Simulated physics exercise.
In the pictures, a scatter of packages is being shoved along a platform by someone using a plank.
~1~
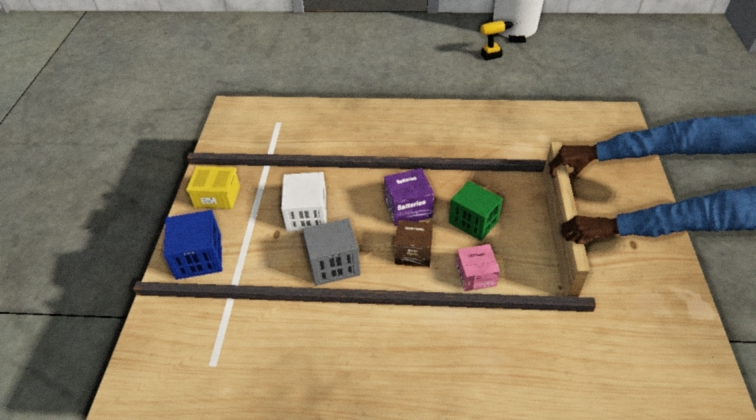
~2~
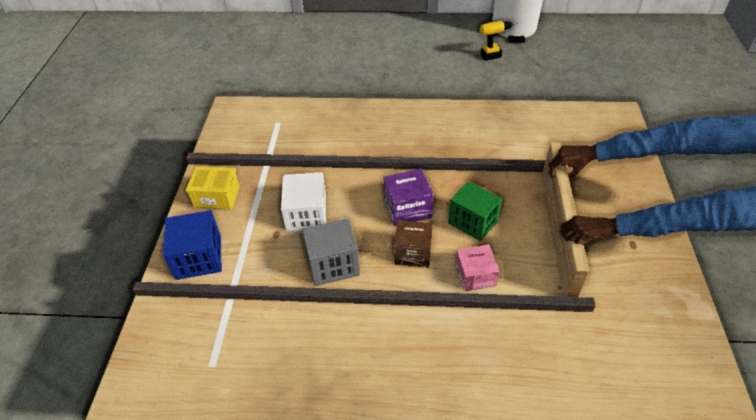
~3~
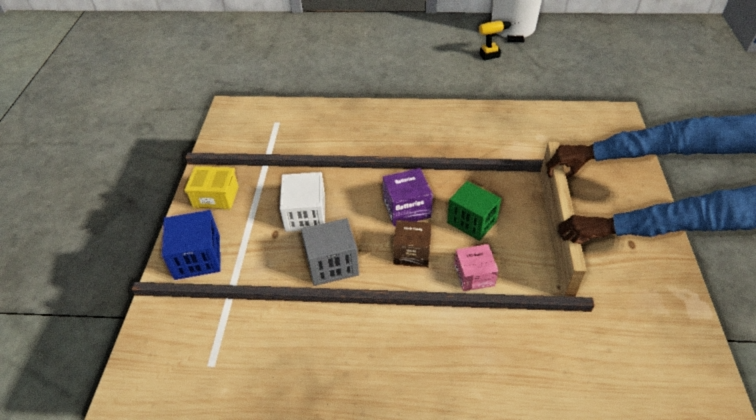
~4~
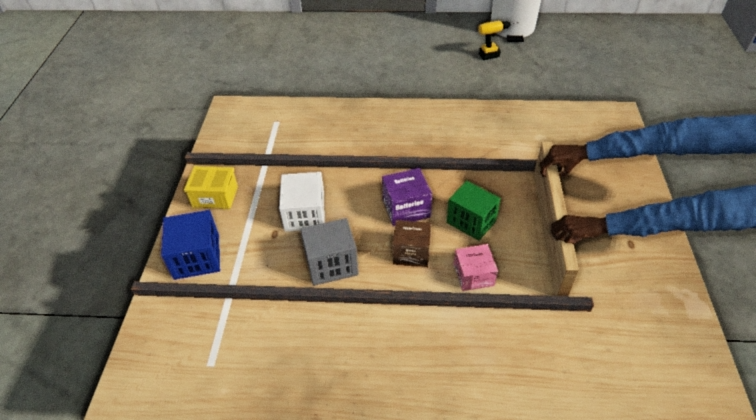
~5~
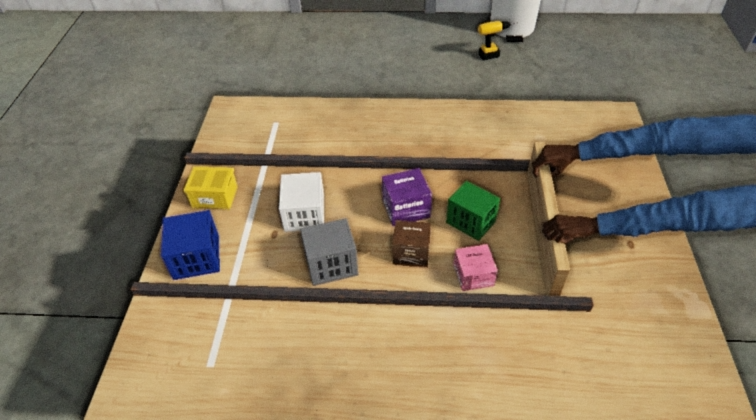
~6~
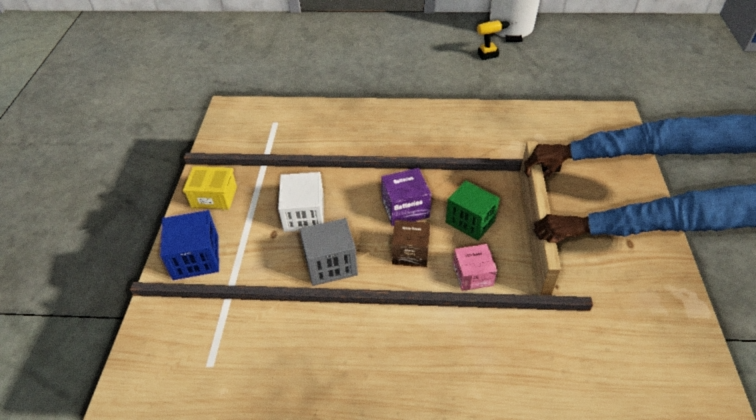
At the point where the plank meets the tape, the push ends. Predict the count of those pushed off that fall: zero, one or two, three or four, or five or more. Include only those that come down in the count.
The tally of those that come down is below three but not nil.
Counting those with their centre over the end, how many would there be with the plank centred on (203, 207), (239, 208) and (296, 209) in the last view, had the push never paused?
5; 3; 0.
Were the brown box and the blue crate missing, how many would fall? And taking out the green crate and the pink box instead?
Result: 1, then 2.
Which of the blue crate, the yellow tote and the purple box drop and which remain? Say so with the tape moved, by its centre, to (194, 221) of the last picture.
Looking at each in turn, the blue crate is gone, the yellow tote is gone, and the purple box is still there.
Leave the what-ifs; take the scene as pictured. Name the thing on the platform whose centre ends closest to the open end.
That is the grey crate.
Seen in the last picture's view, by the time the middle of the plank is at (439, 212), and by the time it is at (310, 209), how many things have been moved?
Well, it's 4 at the first one and 7 at the second.
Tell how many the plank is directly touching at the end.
It adds up to 3.
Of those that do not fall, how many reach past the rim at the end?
The total here is 1.
Soon after, none off yet; yellow tote at rest near (211, 188); blue crate at rest near (191, 245); white crate at rest near (302, 202).
After that, none off yet; yellow tote at rest near (211, 188); blue crate at rest near (191, 245); white crate displaced a little near (285, 200).
In the end, the number that fall off is one or two; gone, blue crate and yellow tote.
